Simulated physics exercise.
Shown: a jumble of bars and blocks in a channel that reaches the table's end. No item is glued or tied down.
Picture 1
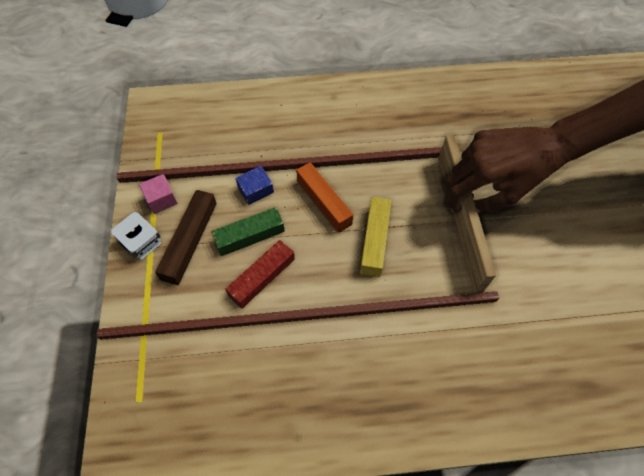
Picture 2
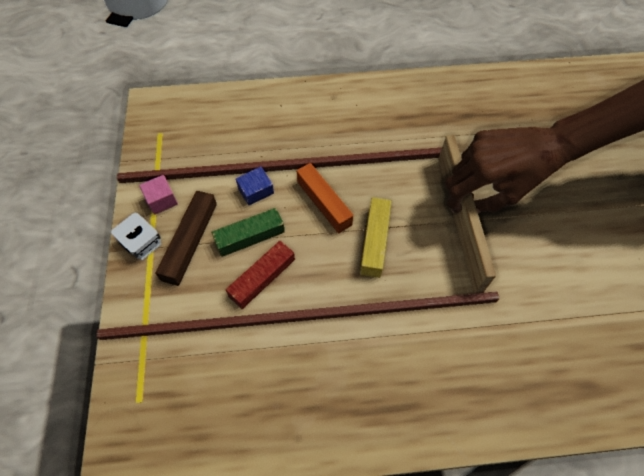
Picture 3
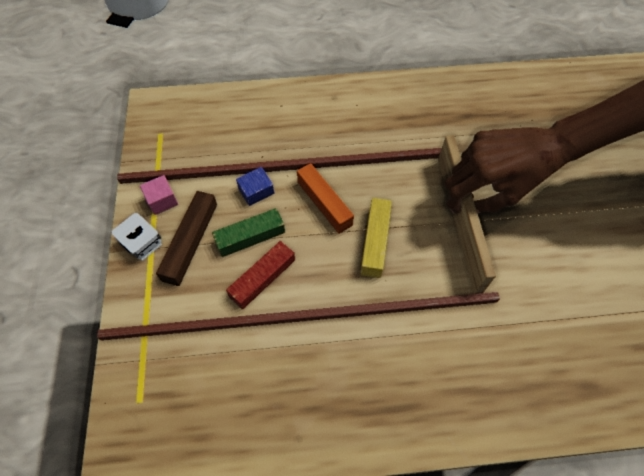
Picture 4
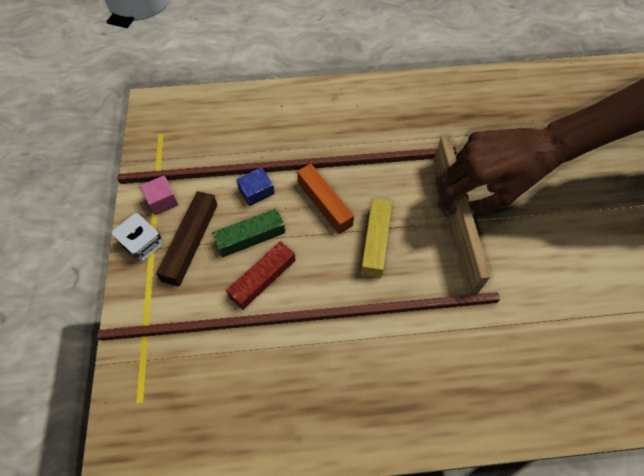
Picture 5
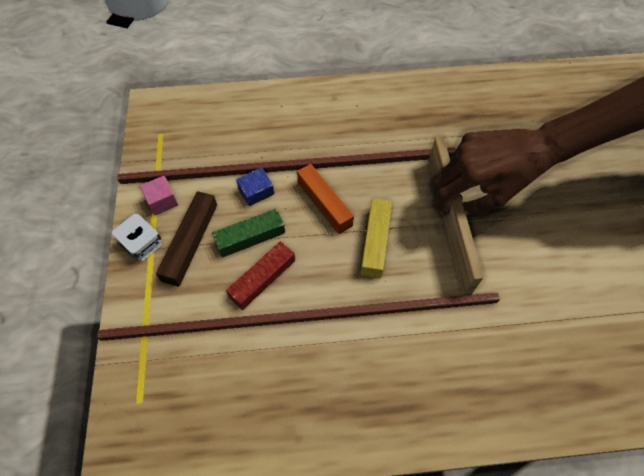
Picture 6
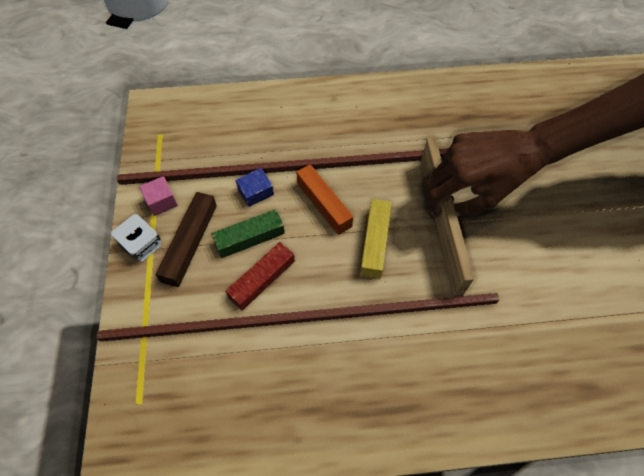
A hand gripping a wooden board at the right of a channel on a table holds it nearly still at first, then slides it slightly left. The board nears the yellow bar without touching it, while the scattered coloured bars and blocks, including the white one by the yellow tape, stay put.
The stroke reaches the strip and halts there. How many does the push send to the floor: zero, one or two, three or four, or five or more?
The number gone is middling: Three or four.
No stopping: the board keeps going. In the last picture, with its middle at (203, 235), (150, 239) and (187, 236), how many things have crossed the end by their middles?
Counts per position: 1 / 4 / 2.
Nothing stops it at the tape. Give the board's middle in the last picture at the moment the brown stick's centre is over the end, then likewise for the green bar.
I'd say about (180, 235) for the first one and about (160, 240) for the second.
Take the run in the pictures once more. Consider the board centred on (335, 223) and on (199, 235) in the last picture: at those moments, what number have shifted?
So far 2, and 8 at the second.
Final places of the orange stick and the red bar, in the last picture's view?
In the last picture they sit at about (130, 210) and about (113, 288).
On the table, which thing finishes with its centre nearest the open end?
The blue block.
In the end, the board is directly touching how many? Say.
Tally at the end: 2.
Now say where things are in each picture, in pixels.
White case (138, 237); pink block (159, 194); brown stick (188, 236); board (464, 211); tape (151, 248), in the first picture.
Pink block (159, 195); yellow bar (376, 237), in the second picture.
Brown stick (188, 237); board (464, 211), in the third picture.
White case (139, 238); blue block (256, 187), in the fourth picture.
Pink block (159, 196); red bar (262, 275), in the fifth picture.
White case (138, 239); pink block (159, 196); brown stick (188, 238); board (444, 214); tape (151, 250), in the sixth picture.
Early on, none off yet; white case at rest near (138, 239); pink block at rest near (159, 196); brown stick at rest near (188, 238).
A while later, none off yet; white case at rest near (138, 239); pink block at rest near (159, 196); brown stick at rest near (179, 237).
Further along, none off yet; white case on its side near (99, 257); pink block travelled well along near (115, 191); brown stick travelled about its own width near (120, 240).
Finally, the number that fall off is three or four; lost, green bar, brown stick, pink block and white case.
